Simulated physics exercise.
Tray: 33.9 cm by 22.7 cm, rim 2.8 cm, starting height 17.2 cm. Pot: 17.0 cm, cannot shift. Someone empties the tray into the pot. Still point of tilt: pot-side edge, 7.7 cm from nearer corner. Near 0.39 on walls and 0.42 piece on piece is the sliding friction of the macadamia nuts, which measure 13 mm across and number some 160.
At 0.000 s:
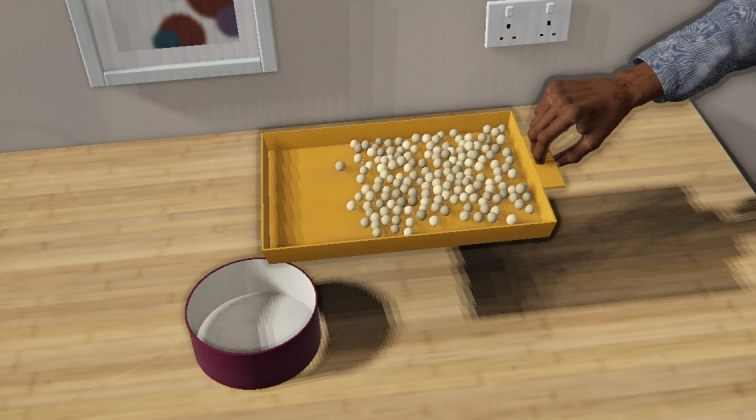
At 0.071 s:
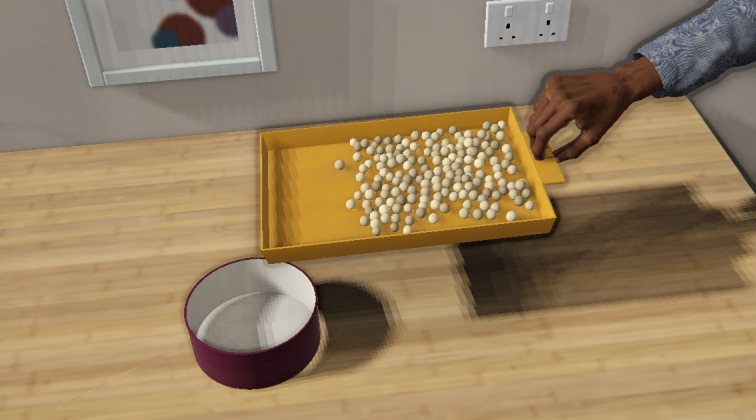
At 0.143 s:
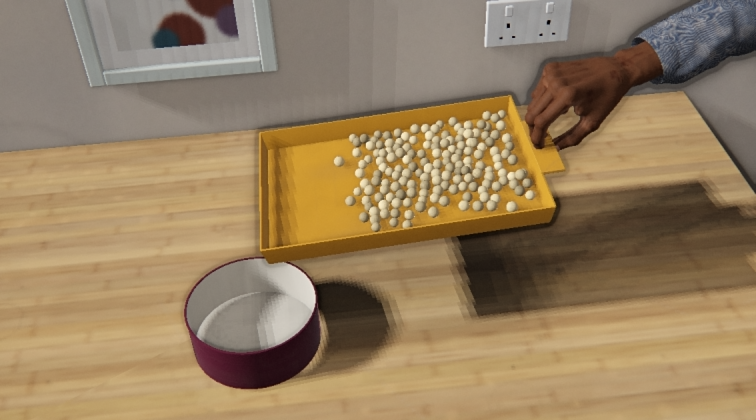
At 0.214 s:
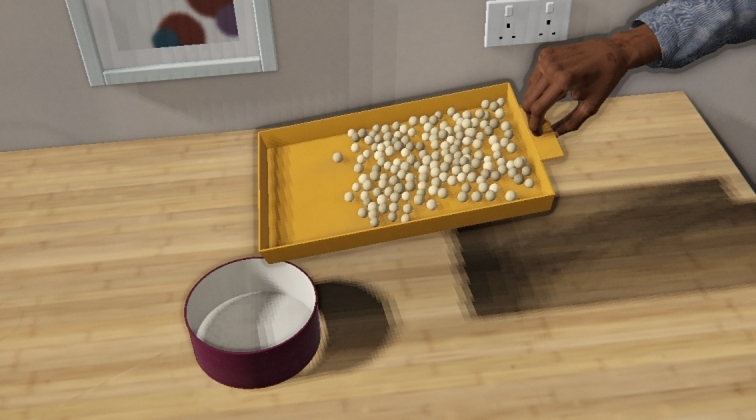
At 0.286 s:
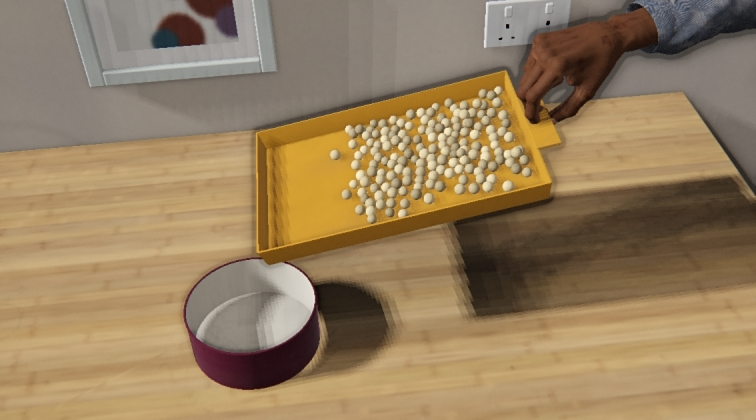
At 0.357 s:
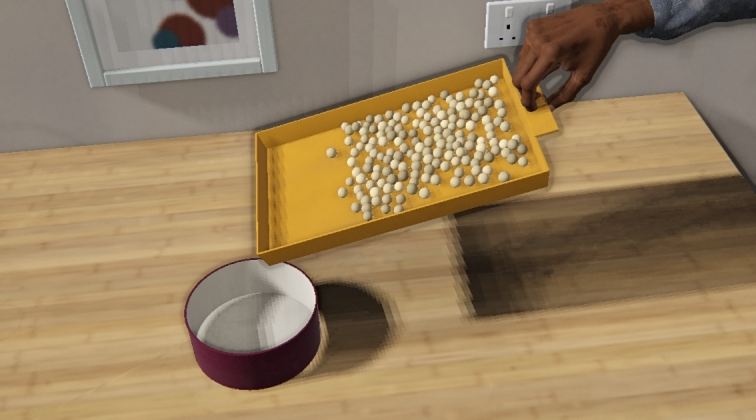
A hand raises the right end of a yellow tray, tilting its pale beads leftward.
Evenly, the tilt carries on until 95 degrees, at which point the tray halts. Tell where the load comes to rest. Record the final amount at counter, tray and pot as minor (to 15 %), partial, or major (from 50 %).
Final: Counter partial, tray minor, pot major.
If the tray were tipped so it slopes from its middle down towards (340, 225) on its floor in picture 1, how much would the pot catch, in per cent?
I'd estimate about 95 %.
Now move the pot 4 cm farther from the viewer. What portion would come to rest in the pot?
Around 75 per cent.
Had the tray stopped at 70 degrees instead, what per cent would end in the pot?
Roughly 5 percent.
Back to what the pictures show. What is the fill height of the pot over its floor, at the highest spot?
Close to 2.5 cm up.
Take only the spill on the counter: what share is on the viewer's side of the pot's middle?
Roughly 10 percent of the spill.
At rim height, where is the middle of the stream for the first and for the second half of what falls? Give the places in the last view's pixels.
Early: About (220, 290); late: About (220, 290).
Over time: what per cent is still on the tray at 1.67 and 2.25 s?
About 95, 10.
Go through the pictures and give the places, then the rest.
The first picture shows tray tilt 0 degrees, front corners at (267, 247) and (551, 219); middle of the pieces at (439, 174); pot at (251, 303).
The second picture shows tray tilt 1 degrees, front corners at (266, 247) and (551, 215); middle of the pieces at (438, 172).
The third picture shows tray tilt 4 degrees, front corners at (265, 247) and (550, 204), lowest corner left front; middle of the pieces at (438, 164).
The fourth picture shows tray tilt 7 degrees, front corners at (264, 247) and (549, 192), lowest corner left front; middle of the pieces at (437, 156).
The fifth picture shows tray tilt 11 degrees, front corners at (262, 249) and (546, 180), lowest corner left front; middle of the pieces at (434, 149).
The sixth picture shows tray tilt 14 degrees, front corners at (261, 250) and (543, 169), lowest corner left front; middle of the pieces at (429, 142); pot at (251, 303). Its pace works out near 50 degrees a second.
Then, at 1.14 s, tilt 52 degrees; the tray holds 100 %, the pot 0 %.
After 1.67 s, tilt 77 degrees; the tray holds 95 %, the pot 5 %.
Then, at 2.25 s, tilt 95 degrees; the tray holds 10 %, the pot 50 %.
At rest (3.3 s), counter 35 %, tray 0 %, pot 65 %.
